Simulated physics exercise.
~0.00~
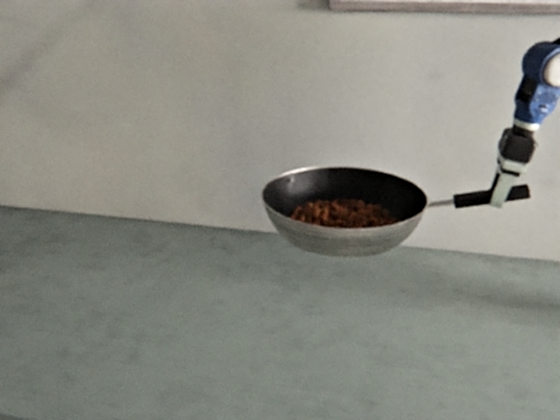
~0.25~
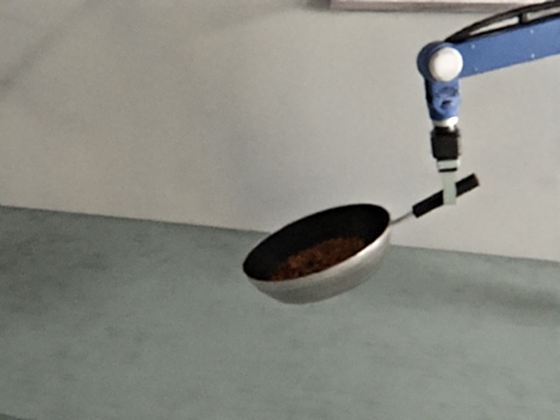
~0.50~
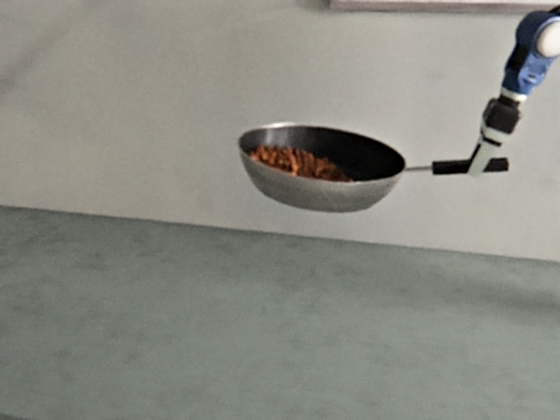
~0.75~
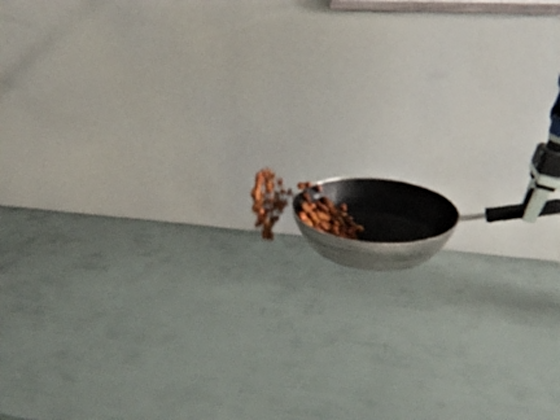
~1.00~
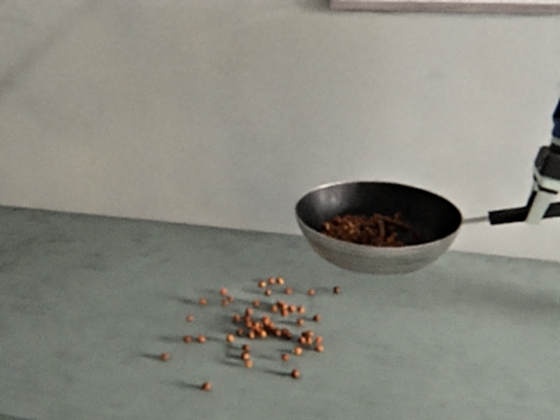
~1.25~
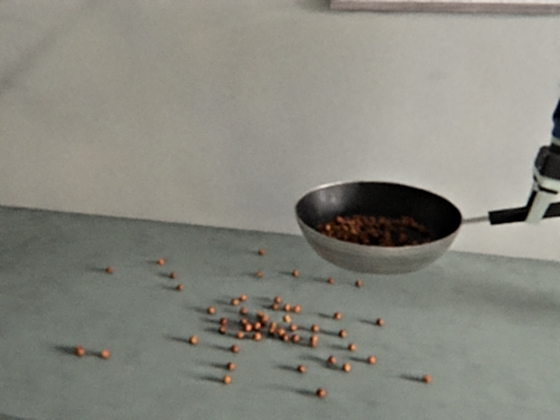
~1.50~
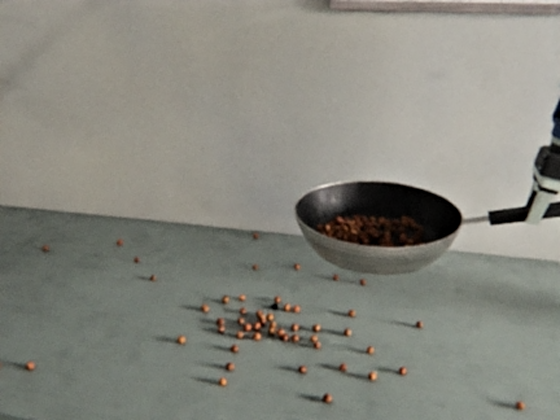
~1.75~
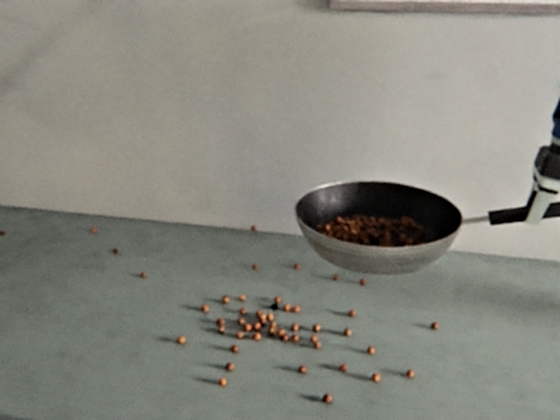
In the video, a robot arm holding a frying pan of hazelnuts dips and tilts it, swings it up, then moves it right and down, tossing some nuts over the left rim; they scatter and roll across the grey surface while most remain in the still pan.
